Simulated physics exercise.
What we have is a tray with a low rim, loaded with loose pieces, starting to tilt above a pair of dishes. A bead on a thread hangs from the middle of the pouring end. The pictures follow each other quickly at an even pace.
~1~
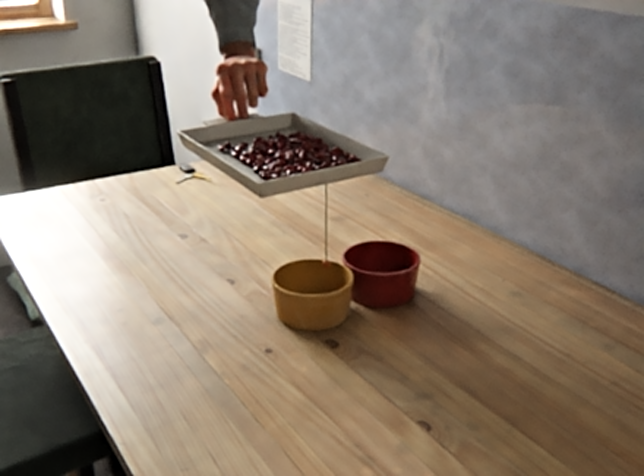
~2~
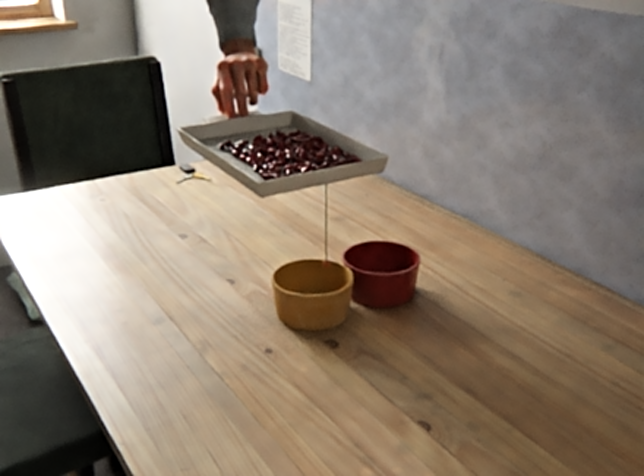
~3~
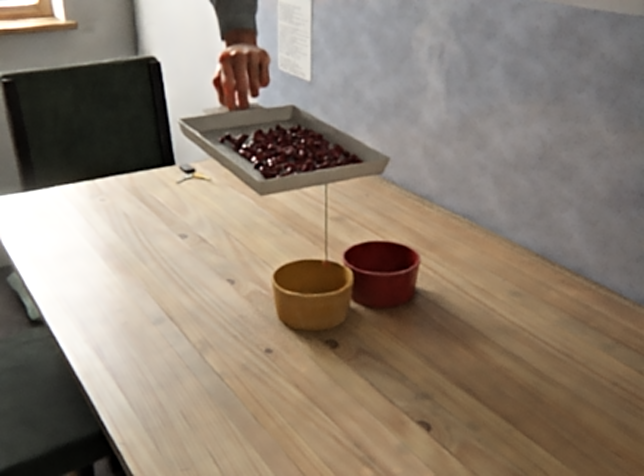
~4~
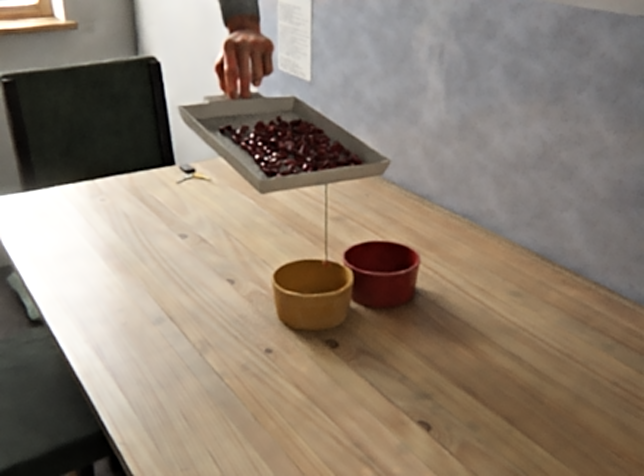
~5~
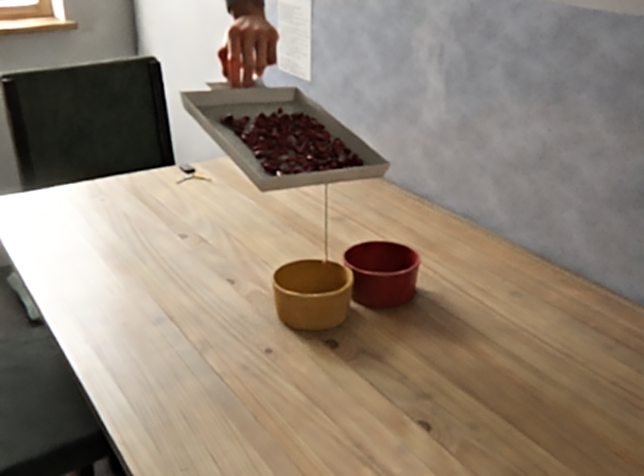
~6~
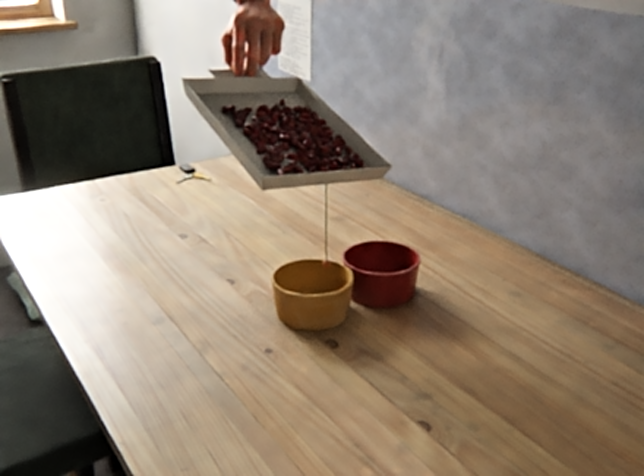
Hand raising the back of a grey tray of dark red beans, tilting it above yellow and red bowls on a wooden table.
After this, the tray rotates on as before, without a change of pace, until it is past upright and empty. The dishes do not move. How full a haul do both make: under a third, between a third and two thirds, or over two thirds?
In the dishes lies from one third to two thirds of it.
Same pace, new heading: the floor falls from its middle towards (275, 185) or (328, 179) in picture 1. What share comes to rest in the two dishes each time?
First some 20, then 10 per cent.
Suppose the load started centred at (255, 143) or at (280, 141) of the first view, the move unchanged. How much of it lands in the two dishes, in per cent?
Near 50 % and 60 %.
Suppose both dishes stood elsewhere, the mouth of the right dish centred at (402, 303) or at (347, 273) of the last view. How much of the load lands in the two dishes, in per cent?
The first gives 20 %, the second 30 %.
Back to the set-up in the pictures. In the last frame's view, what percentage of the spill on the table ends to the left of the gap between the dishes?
It comes to 10 per cent or so.
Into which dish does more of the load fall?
It is the dish on the right.
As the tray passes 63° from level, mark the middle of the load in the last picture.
At about (336, 134).
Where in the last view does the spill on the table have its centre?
Near (399, 330).
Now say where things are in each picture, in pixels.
In the first picture, corners of the pouring end at (261, 181) and (383, 155), level; middle of the load at (299, 154), kidney beans; left dish at (334, 307); right dish at (404, 286); bead on its thread at (326, 264).
In the second picture, corners of the pouring end at (261, 180) and (383, 156), level; middle of the load at (299, 153).
In the third picture, corners of the pouring end at (262, 179) and (384, 157), tipped barely, lowest at the right corner; middle of the load at (300, 150).
In the fourth picture, corners of the pouring end at (263, 177) and (385, 160), tipped a little, lowest at the right corner; middle of the load at (300, 146).
In the fifth picture, corners of the pouring end at (264, 176) and (386, 162), tipped a little, lowest at the right corner; middle of the load at (302, 142).
In the sixth picture, corners of the pouring end at (266, 174) and (386, 164), tipped clearly, lowest at the right corner; middle of the load at (303, 138); left dish at (334, 307); right dish at (404, 286).
Soon, tray tipped steeply; all on the tray.
A while on, tray tipped past a quarter turn; about two thirds on the tray; a small part in the right dish; a stray few outside both; about a quarter in the air.
Towards the end, tray tipped past a quarter turn; a stray few in the left dish; about half in the right dish; about half outside both.
Finally, tray tipped past a quarter turn; a stray few in the left dish; about half in the right dish; about half outside both.
